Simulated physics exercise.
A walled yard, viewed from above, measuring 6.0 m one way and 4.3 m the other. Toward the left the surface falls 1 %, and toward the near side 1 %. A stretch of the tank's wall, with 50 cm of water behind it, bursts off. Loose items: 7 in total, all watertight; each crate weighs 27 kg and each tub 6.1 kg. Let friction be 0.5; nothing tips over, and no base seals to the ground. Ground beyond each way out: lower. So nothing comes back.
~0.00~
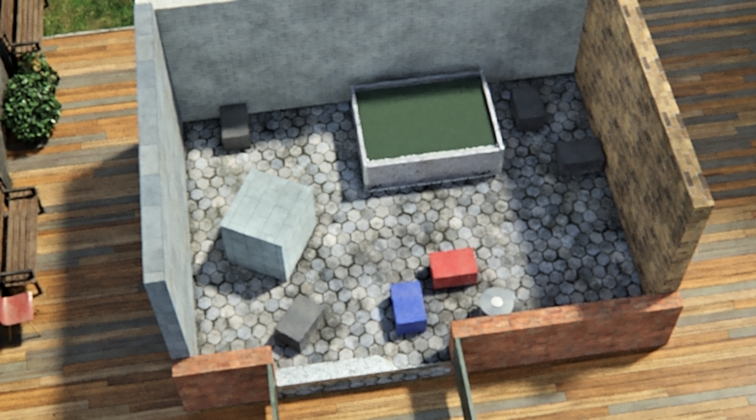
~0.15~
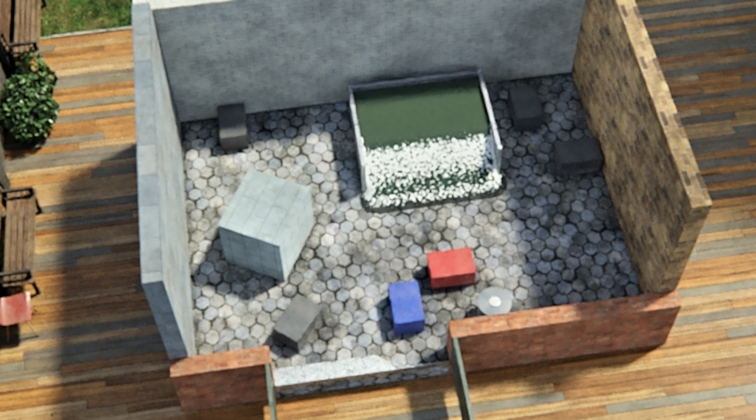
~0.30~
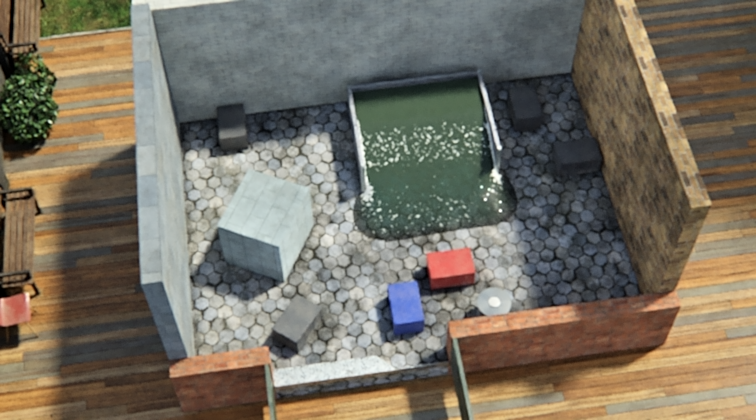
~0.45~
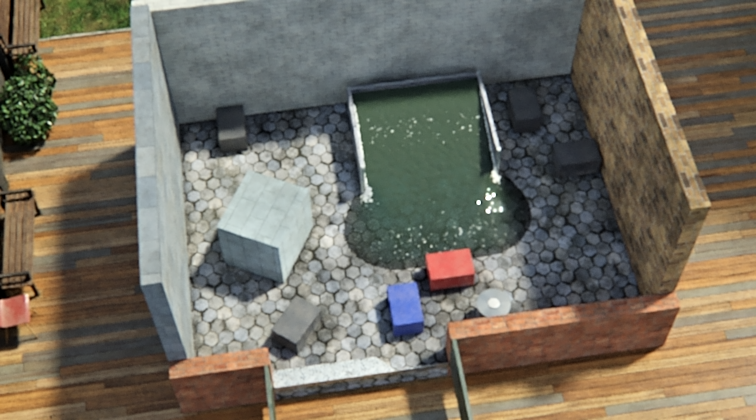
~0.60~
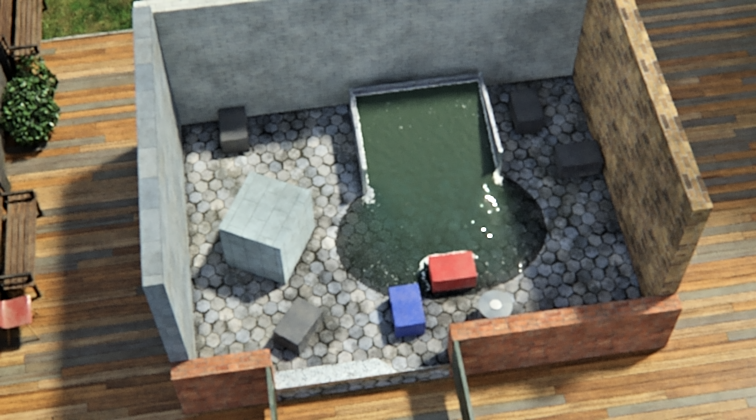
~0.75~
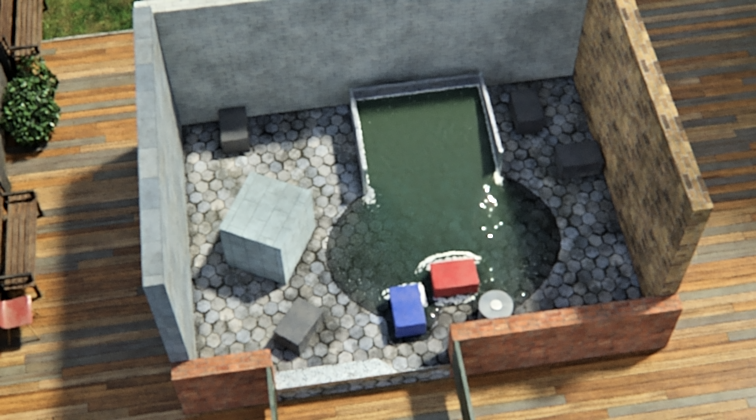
Walled paved yard seen from above as a tank's near side bursts, green water spreading around red and blue crates, nudging the red one.
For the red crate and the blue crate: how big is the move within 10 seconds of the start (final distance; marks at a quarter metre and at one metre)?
Red crate: Well off its start. Blue crate: Well off its start.
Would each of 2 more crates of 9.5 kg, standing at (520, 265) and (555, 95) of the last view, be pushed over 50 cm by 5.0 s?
Order kept: Exceeds it, falls short.
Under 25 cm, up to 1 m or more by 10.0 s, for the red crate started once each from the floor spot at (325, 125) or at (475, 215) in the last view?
Results, in order: Essentially stationary, then borne far off.
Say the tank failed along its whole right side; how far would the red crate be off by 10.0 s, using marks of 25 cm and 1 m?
With that failure, the red crate remains in position.
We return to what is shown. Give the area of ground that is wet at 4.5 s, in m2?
About 18 m2.
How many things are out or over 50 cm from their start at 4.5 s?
I make it 2 by then.
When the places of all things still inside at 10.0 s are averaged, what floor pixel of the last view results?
Averaged position, last view: Near pixel (400, 229).
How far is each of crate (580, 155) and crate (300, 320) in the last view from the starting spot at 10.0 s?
Lab note - net shifts in turn: 40 cm; 0 cm.
After 2.0 s the red crate is near (459, 310), 0.7 m from its start, afloat; the blue crate has gone out; 1 of 7 are out; 2 afloat.
After 4.5 s the red crate is near (382, 353), 1.6 m from its start, aground; the blue crate has gone out; 1 of 7 are out; 1 afloat.
After 7.0 s the red crate is near (382, 353), 1.6 m from its start, aground; the blue crate has gone out; 1 of 7 are out; 1 afloat.
After 10.0 s the red crate is near (382, 353), 1.6 m from its start, aground; the blue crate has gone out; 1 of 7 are out; 1 afloat.
